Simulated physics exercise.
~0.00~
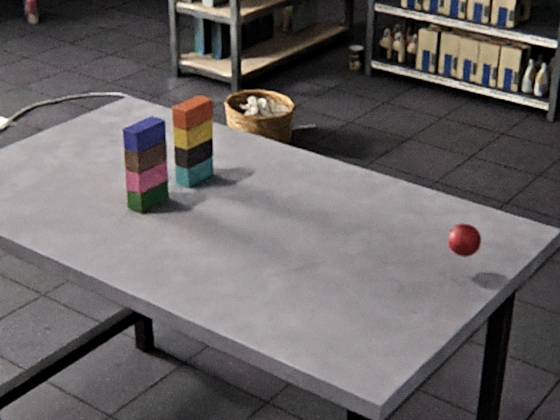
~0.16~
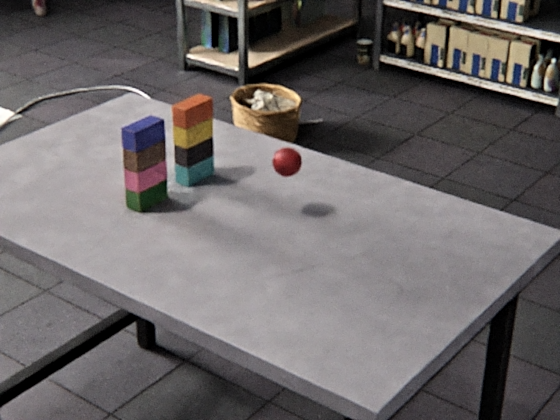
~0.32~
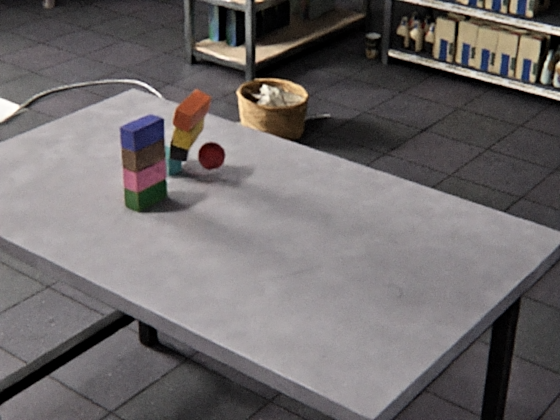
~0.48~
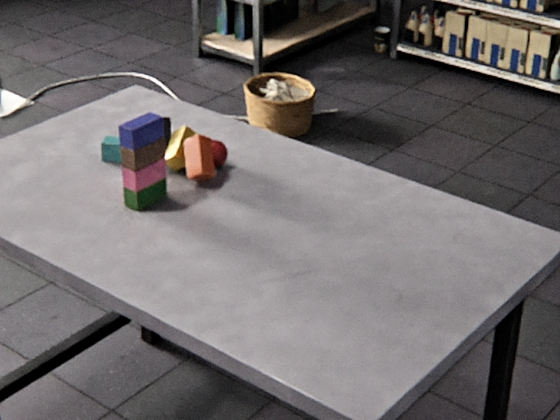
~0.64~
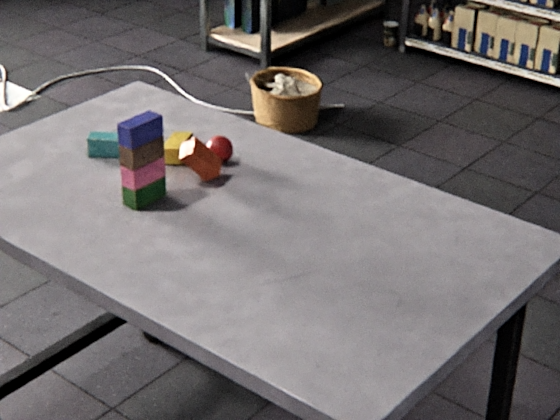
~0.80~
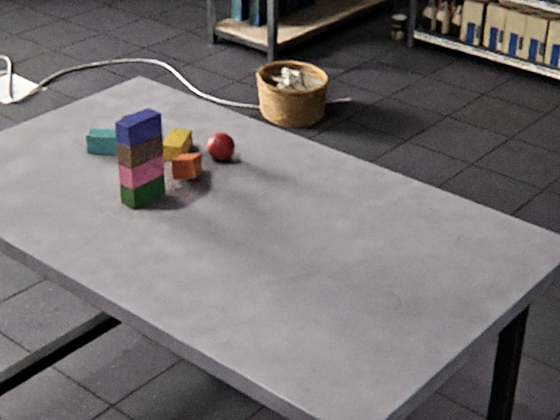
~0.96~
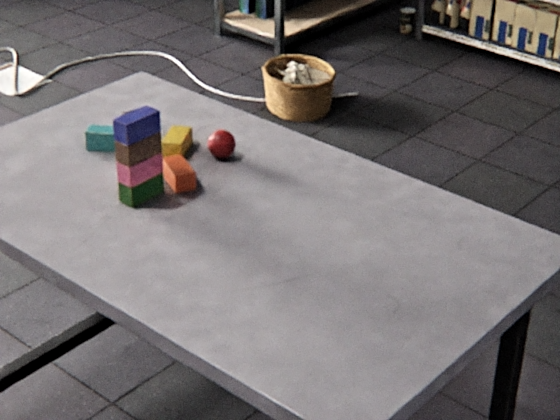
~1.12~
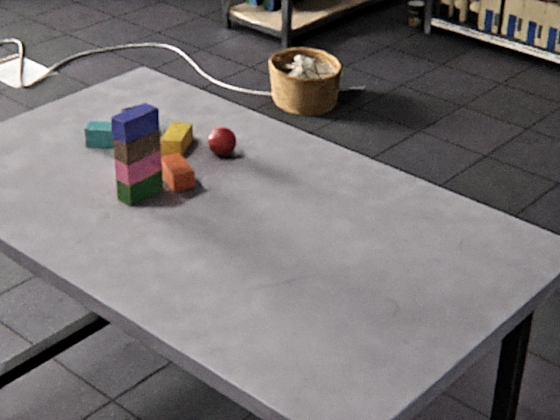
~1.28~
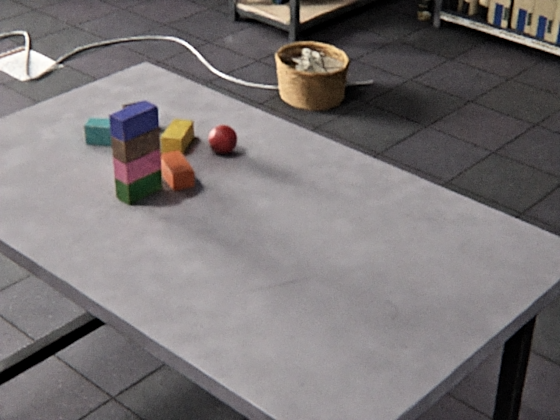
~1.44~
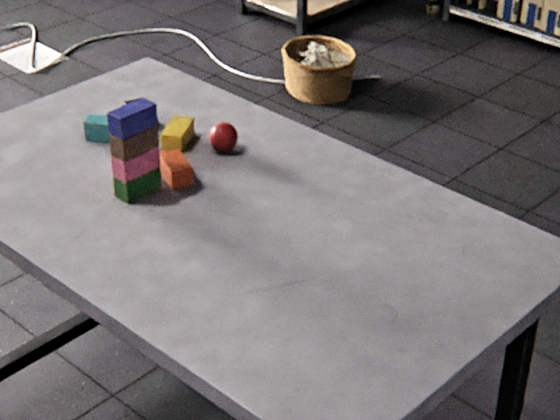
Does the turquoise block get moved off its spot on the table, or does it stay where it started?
The turquoise block gets moved off its spot. It ends up farther left on the table, behind the stack that stays standing.
